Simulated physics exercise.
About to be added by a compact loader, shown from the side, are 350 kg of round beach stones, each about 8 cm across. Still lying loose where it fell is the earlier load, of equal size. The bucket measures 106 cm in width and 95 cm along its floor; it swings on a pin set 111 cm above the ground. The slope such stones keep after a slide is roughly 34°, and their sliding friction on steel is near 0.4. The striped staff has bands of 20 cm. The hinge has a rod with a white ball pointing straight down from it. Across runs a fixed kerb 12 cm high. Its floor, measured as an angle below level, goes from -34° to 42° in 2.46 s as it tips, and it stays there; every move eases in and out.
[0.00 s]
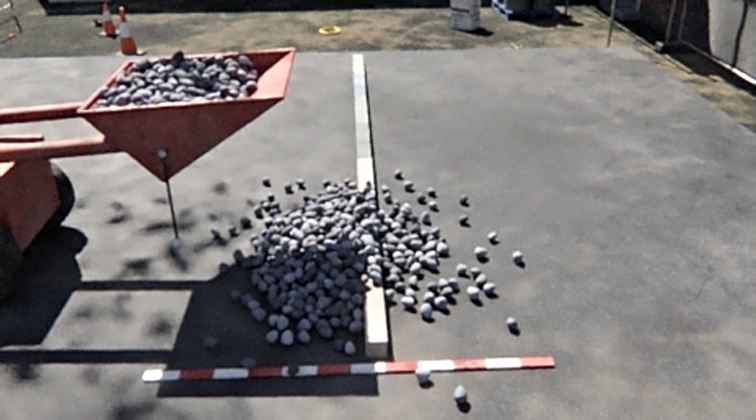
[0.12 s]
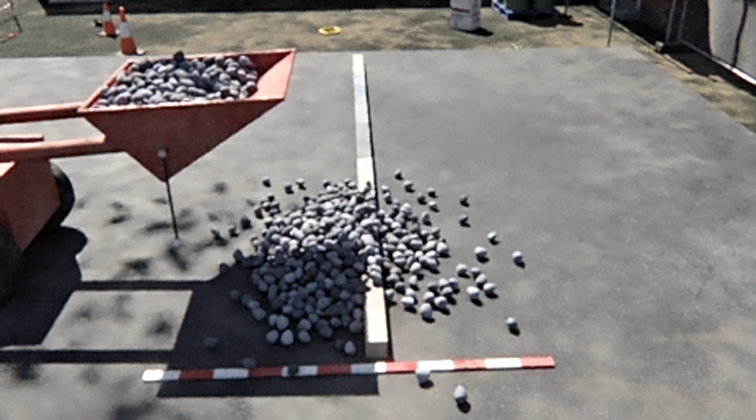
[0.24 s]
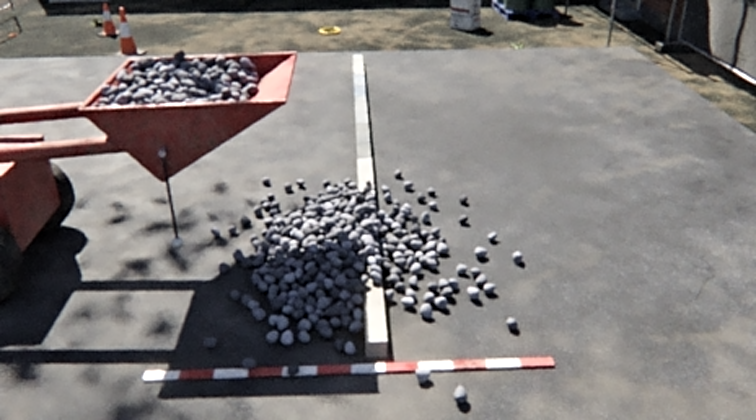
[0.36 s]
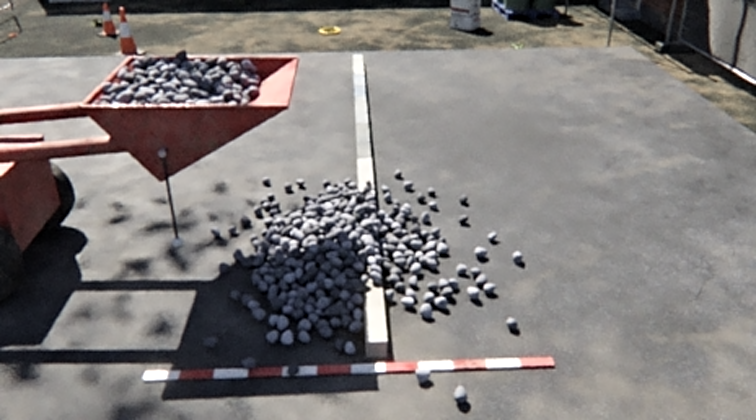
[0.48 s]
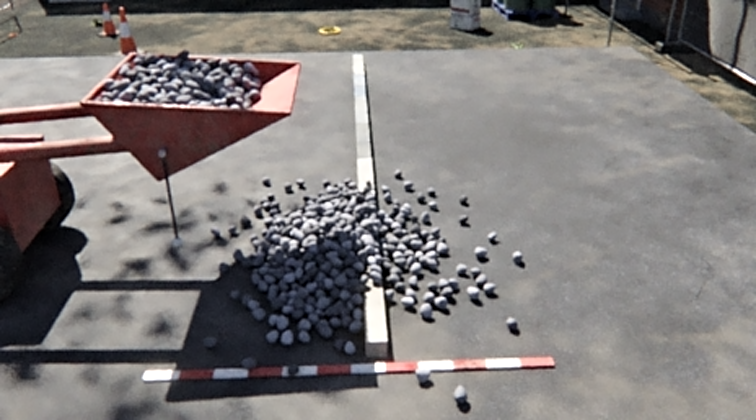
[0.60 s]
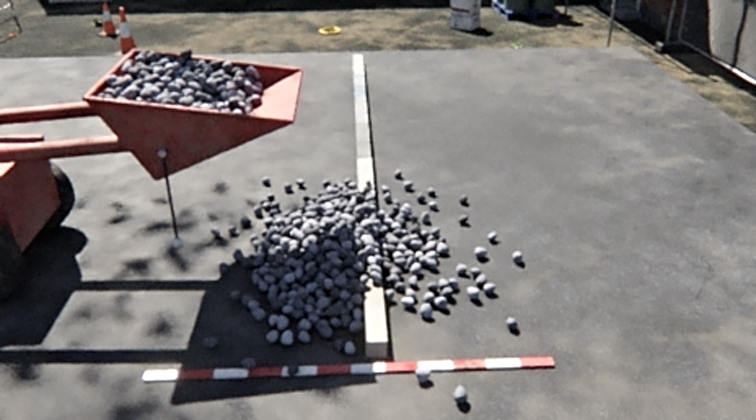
A red loader bucket heaped with round grey stones tilts slightly, its front edge lowering a little while the stones inside shift faintly; below, a loose pile of similar stones lies still across a pale kerb beside a red-and-white striped staff.
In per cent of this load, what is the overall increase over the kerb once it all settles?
8 out of 100, about.
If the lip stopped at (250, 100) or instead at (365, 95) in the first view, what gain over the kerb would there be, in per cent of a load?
0 %, then 80 %.
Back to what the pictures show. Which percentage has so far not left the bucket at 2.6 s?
Near 5 per cent of the load is held.
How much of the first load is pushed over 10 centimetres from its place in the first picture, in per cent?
Close to 20 in a hundred of them.
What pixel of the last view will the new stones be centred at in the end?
In the last view, somewhere near (306, 237).
After 1.8 s the floor is at 30°; in per cent of one load, 85 in the bucket, 100 on this side of the kerb, 15 over the kerb; the foremost stones are at (486, 254).
After 2.6 s the floor is at 42°; in per cent of one load, 3 in the bucket, 178 on this side of the kerb, 19 over the kerb; the foremost stones are at (486, 254).
After 2.9 s the floor is at 42°; in per cent of one load, 0 in the bucket, 178 on this side of the kerb, 22 over the kerb; the foremost stones are at (486, 254).
After 5.5 s the floor is at 42°; in per cent of one load, 0 in the bucket, 177 on this side of the kerb, 23 over the kerb; the foremost stones are at (486, 254). Net gain over the kerb, 8.
